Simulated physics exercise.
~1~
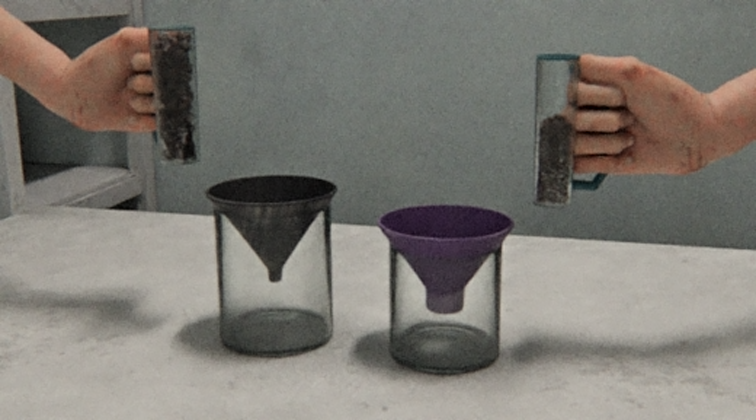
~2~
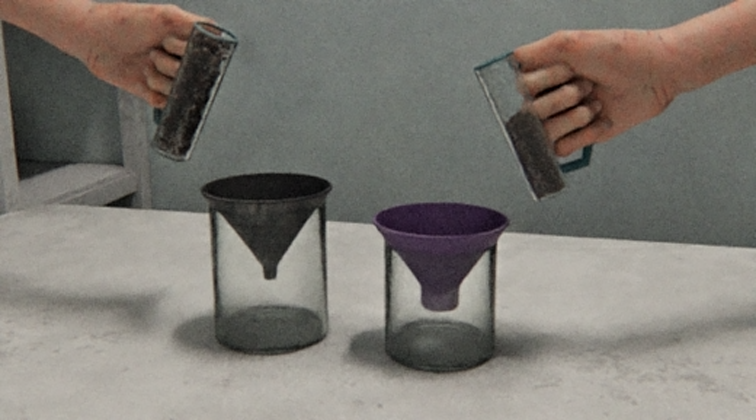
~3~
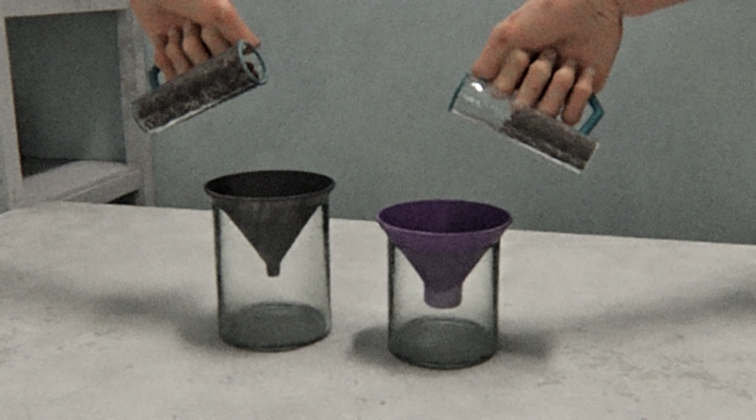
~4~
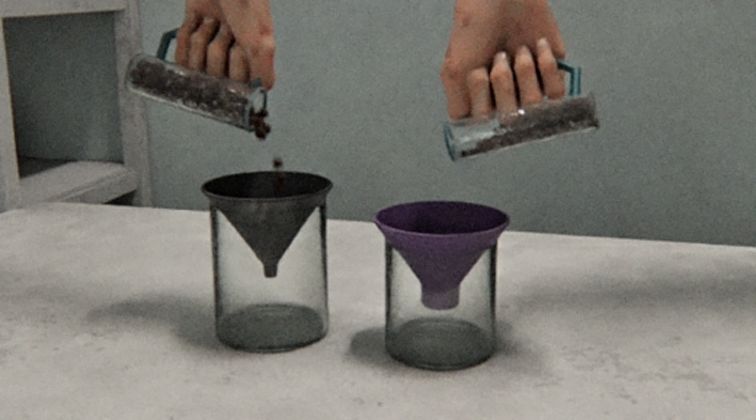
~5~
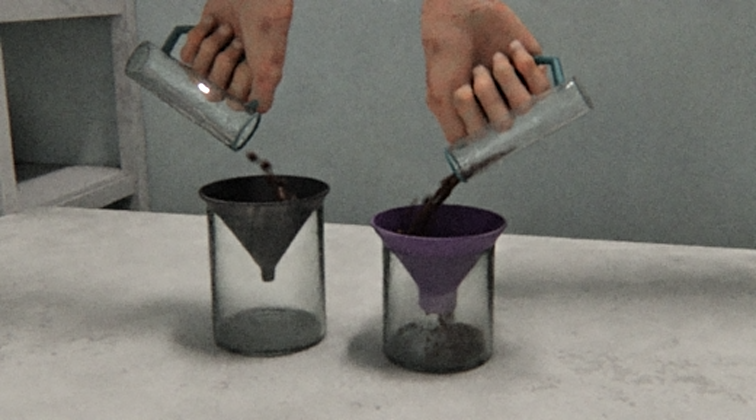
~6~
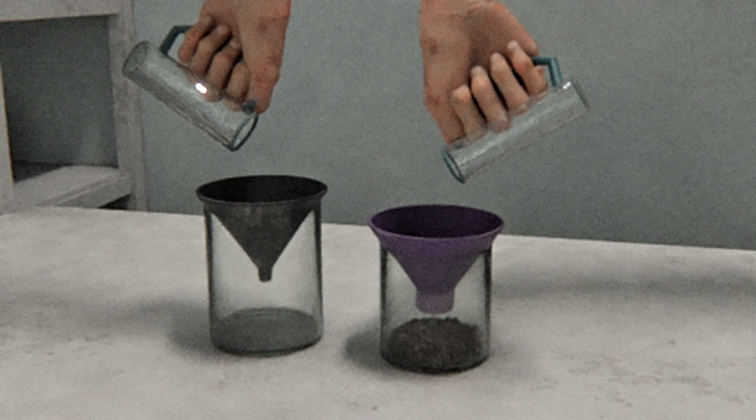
Two hands tipping cups of dark, loose bits into funnels, the left jar staying empty while a pile settles beneath the purple funnel.
